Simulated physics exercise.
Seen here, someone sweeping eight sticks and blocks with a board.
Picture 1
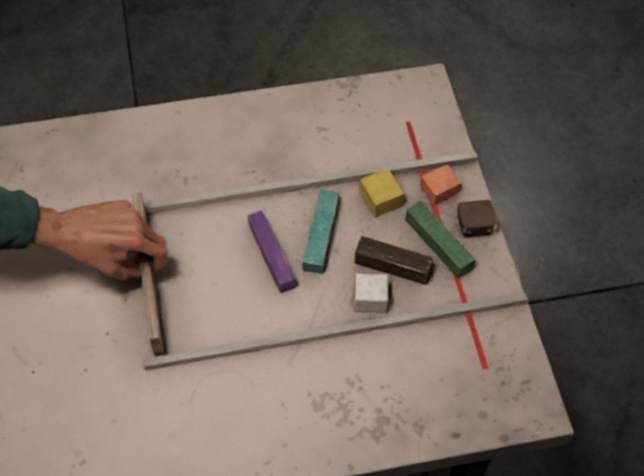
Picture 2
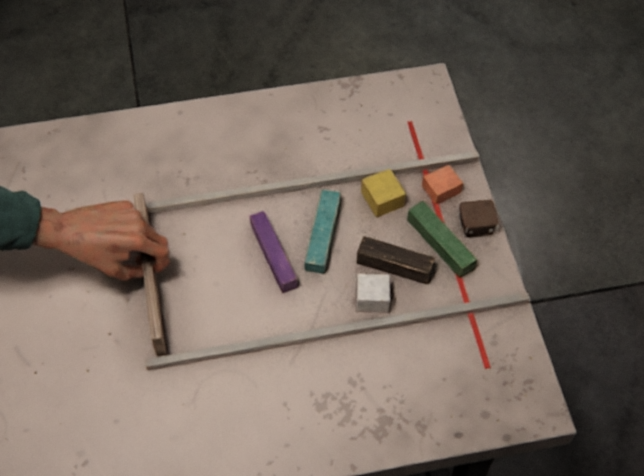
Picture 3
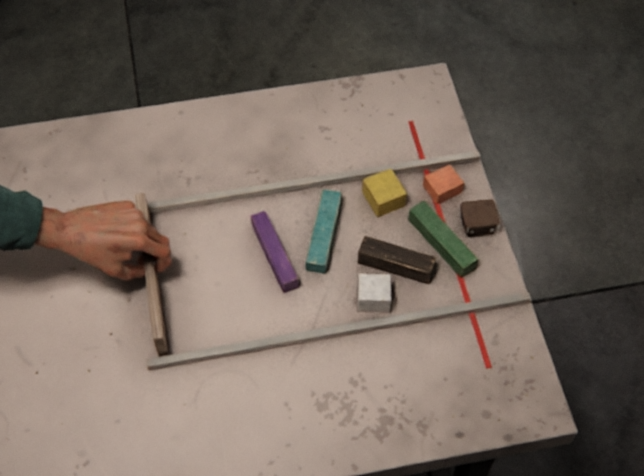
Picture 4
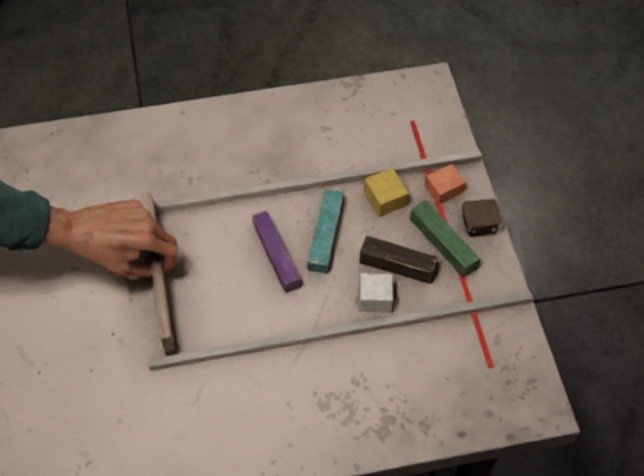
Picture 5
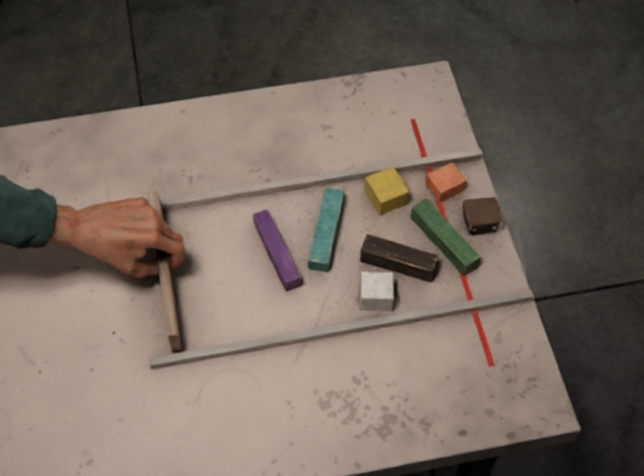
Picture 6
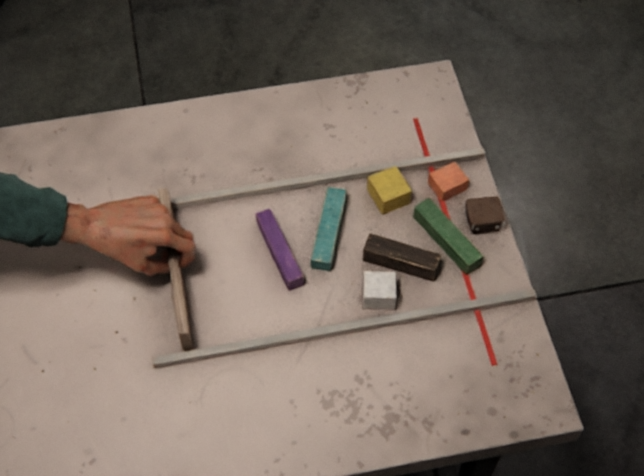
A hand slides a wooden board slightly right between two rails on a table, while the scattered coloured blocks lie still.
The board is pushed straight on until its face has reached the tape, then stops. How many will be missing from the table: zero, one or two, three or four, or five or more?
The number that fall off is three or four.
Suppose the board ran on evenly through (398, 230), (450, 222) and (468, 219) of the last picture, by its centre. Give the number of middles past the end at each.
In that order 0, 3 and 5.
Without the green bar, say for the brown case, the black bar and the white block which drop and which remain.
The brown case drops off, the black bar survives, the white block is kept.
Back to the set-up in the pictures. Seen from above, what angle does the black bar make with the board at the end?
Near 5 degrees.
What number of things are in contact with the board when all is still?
2 of them.
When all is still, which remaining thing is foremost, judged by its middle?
It is the yellow block.
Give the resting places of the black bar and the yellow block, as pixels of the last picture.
About (506, 247), and the other about (487, 172).
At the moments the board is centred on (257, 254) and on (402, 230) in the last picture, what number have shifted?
First 0, then 8.
Soon after, none off yet; brown case at rest near (484, 216); orange block at rest near (448, 182); green bar at rest near (447, 236).
Then, none off yet; brown case moved a little near (501, 213); orange block moved about its own width near (480, 177); green bar moved a little near (479, 229).
At rest, the number that fall off is three or four; fallen, green bar, orange block and brown case.
